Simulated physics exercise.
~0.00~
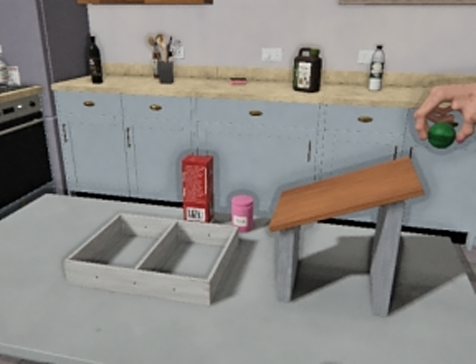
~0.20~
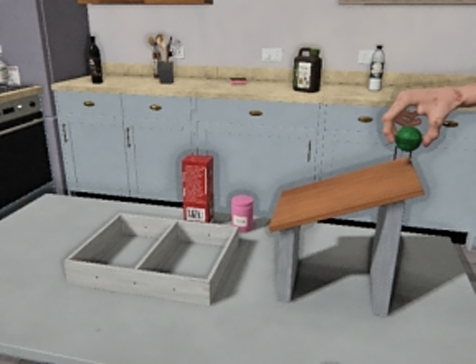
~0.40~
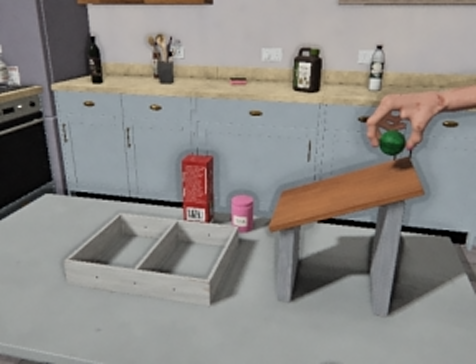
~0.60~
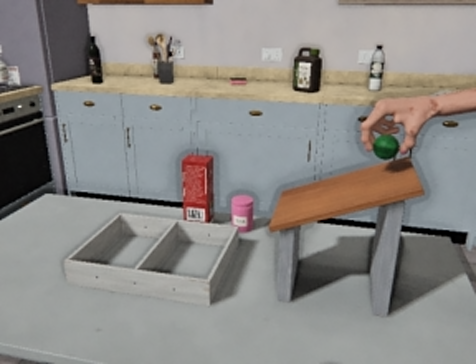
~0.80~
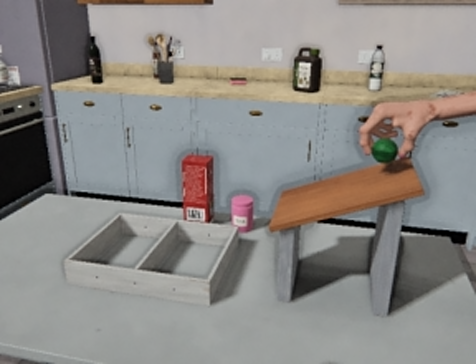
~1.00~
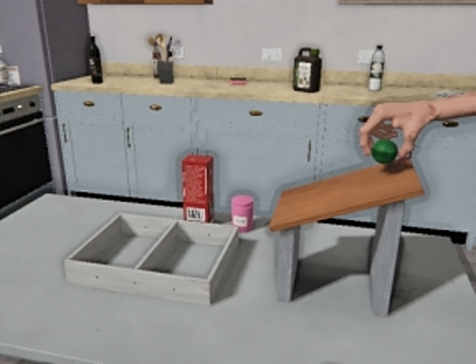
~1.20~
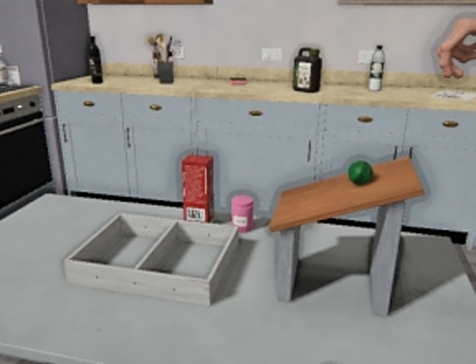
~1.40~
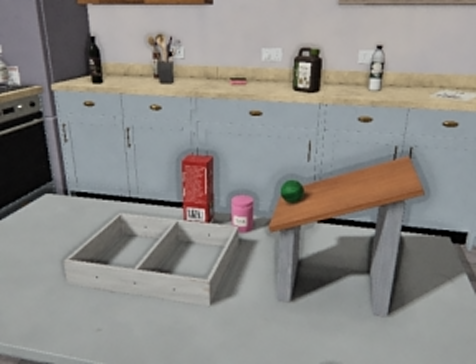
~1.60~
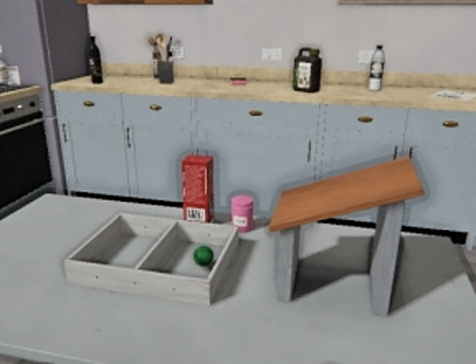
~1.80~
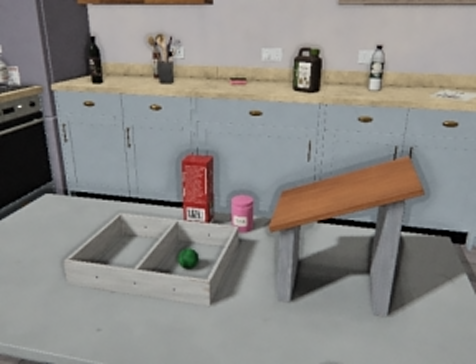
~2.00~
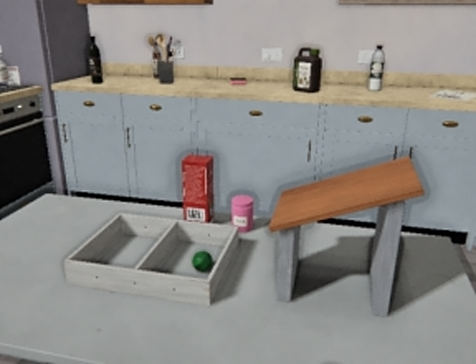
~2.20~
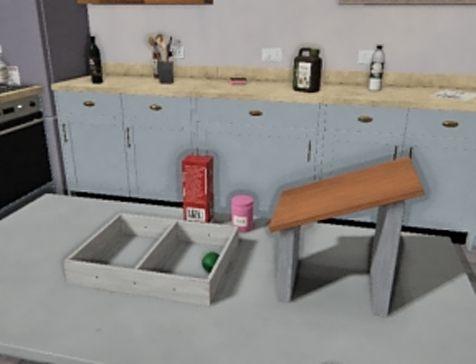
The video shows a hand holding a green ball above a slanted wooden board, then releasing it and withdrawing. The ball rolls left down the board and drops into the nearer bay of a two-bay tray, where it shifts slightly and remains, beside a red carton and pink jar.
